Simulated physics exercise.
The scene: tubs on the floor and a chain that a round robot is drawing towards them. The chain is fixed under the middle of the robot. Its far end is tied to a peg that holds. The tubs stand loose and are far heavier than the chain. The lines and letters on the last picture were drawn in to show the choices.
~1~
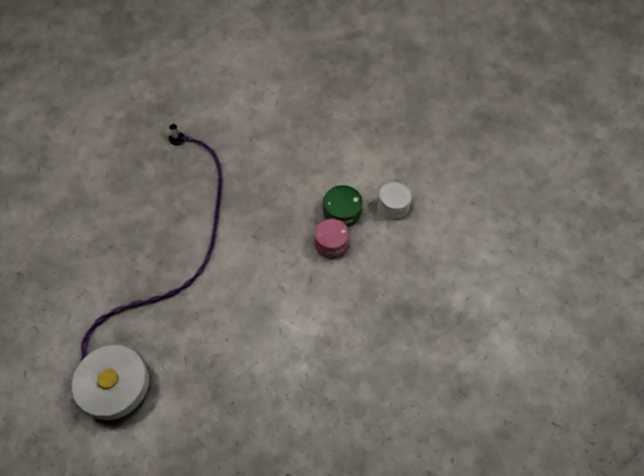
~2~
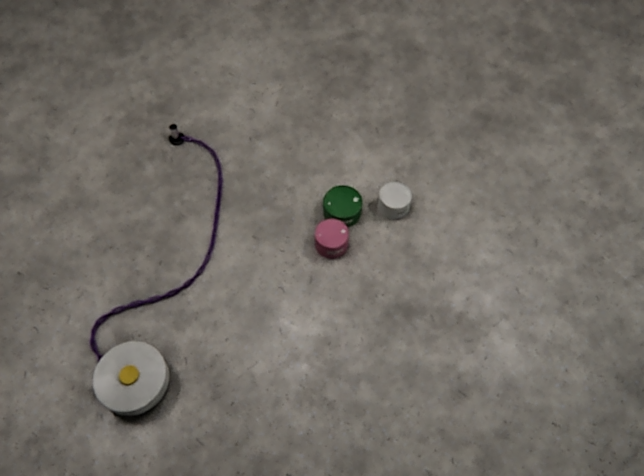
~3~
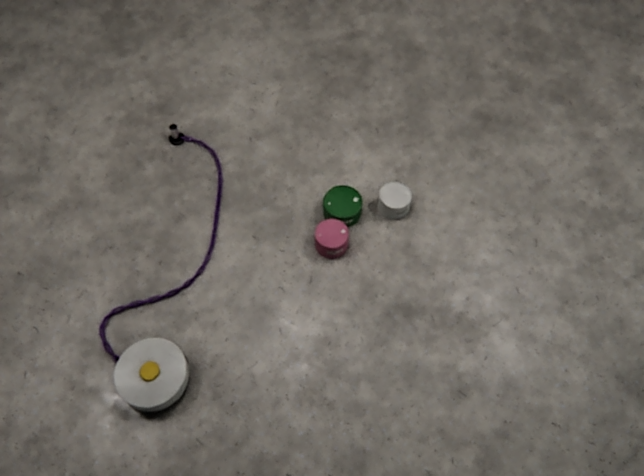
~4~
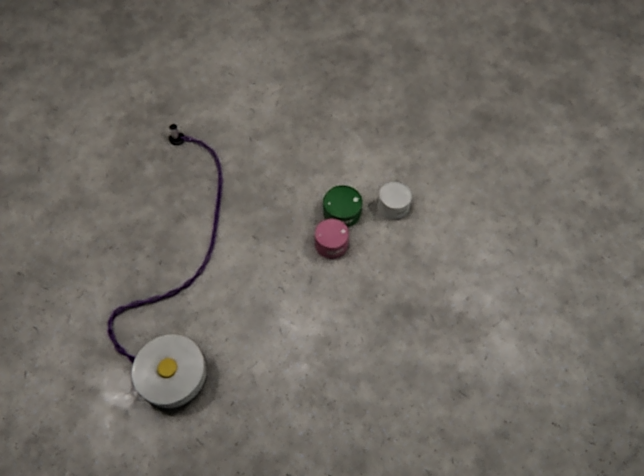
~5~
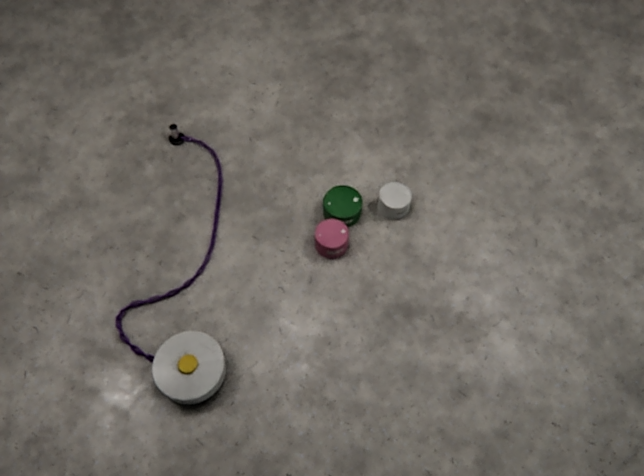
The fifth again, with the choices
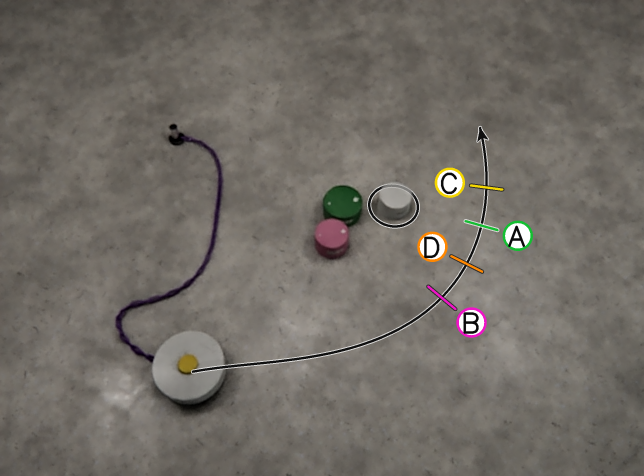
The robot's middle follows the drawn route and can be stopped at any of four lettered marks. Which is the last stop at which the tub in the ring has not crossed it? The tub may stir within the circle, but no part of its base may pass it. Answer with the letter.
At C, and not beyond.
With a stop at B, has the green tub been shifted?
By then, no.
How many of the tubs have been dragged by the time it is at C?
Two.
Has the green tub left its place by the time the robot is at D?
No.
On the marked copy, A at (481, 226); B at (442, 298); C at (486, 187); D at (467, 264); the ring at (394, 206); the route from (193, 372) via (435, 304) to (480, 128).
Following C. Soon after the start, robot (343, 346); white tub (395, 201).
Later, robot (459, 274); white tub (395, 201).
In the end, robot (489, 182); green tub (350, 184); pink tub (341, 212); white tub (395, 201); the white tub is still in its ring.
As for the rest, A is safe but short; B is safe but short; D is safe but short.
